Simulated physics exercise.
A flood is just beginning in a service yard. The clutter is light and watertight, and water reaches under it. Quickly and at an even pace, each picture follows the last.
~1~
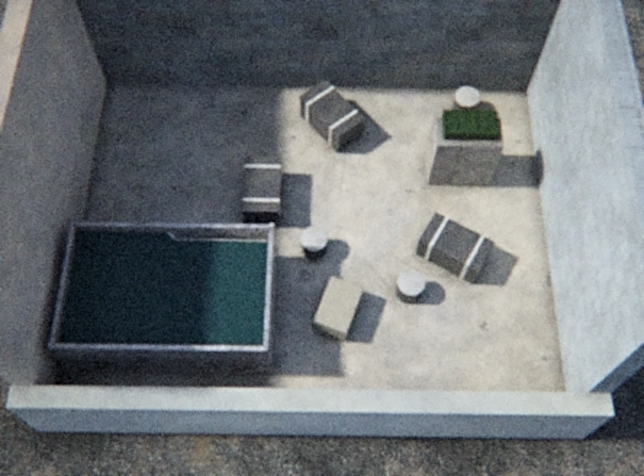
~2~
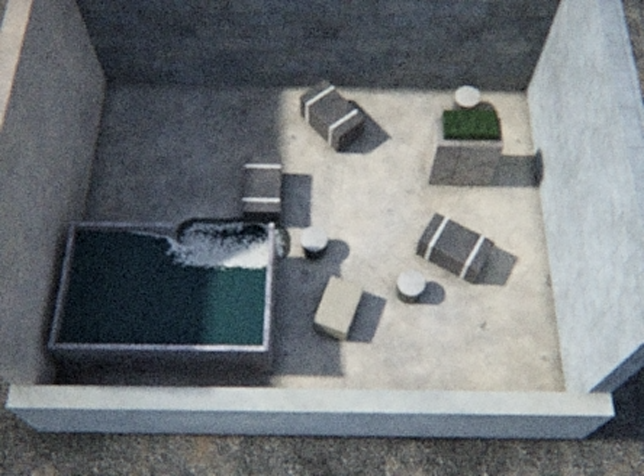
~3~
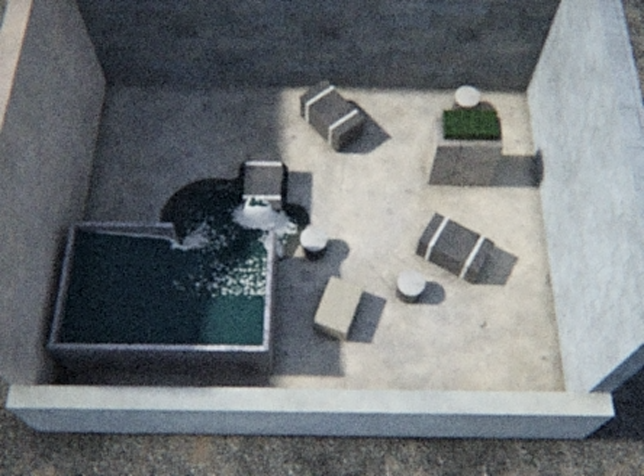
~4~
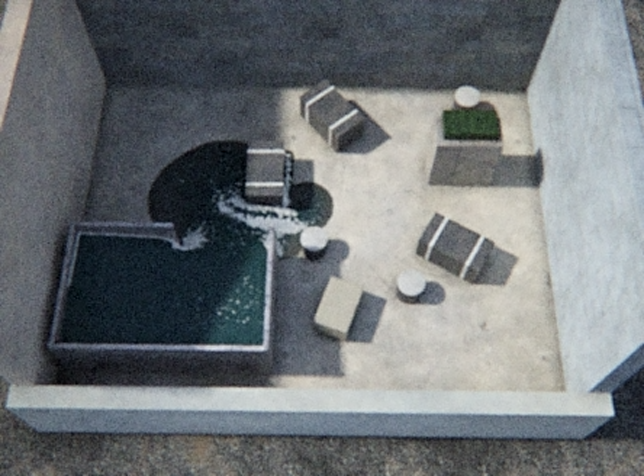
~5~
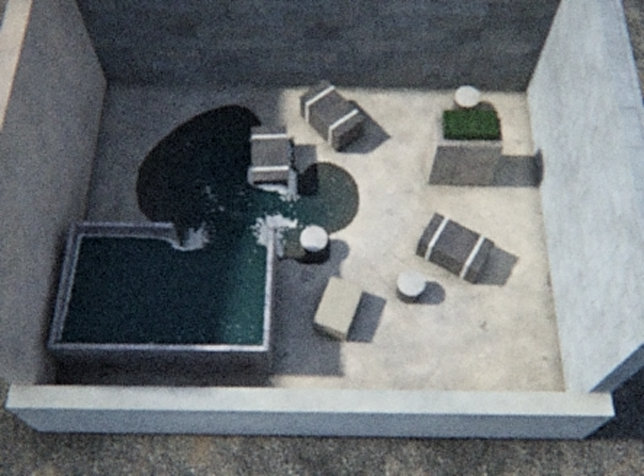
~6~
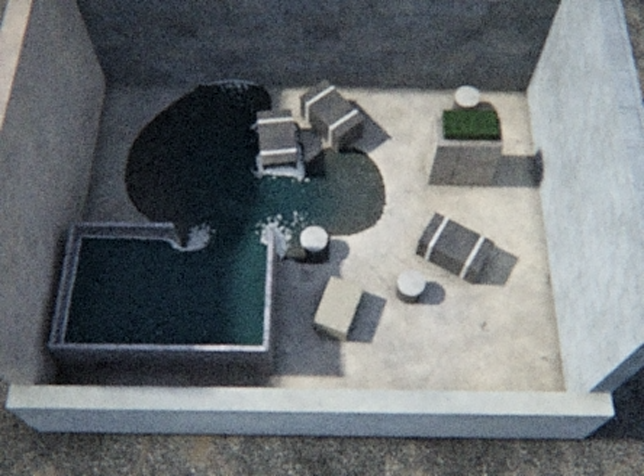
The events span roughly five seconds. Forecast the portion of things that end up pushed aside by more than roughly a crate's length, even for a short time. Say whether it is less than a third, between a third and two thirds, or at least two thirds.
The things swept well aside make up a third to two thirds.
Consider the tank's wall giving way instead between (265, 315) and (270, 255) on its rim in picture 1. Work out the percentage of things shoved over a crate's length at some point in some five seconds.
By my reckoning, around 60 percent.
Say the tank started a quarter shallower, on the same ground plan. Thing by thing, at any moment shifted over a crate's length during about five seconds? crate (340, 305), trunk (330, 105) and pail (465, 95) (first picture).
Not beyond that, then beyond that, then beyond that.
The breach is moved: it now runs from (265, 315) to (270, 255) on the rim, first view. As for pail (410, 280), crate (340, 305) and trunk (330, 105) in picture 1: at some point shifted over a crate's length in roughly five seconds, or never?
In turn: Yes, pushed that far, under that.
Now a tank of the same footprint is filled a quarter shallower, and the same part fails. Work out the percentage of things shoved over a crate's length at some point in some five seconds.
Something like 40 % of the loose things.
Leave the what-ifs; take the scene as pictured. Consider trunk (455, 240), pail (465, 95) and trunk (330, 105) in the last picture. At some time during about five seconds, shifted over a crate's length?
Note, listed order - never went far / moved a long way / moved a long way.
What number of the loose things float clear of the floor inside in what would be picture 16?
3.
A moment on, 1 of 7 are well off their spots; 0 afloat.
Next, 3 of 7 are well off their spots; 3 afloat.
Later, 3 of 7 are well off their spots; 3 afloat.
In the end, 3 of 7 are well off their spots, and 3 have been at some point; 1 afloat.
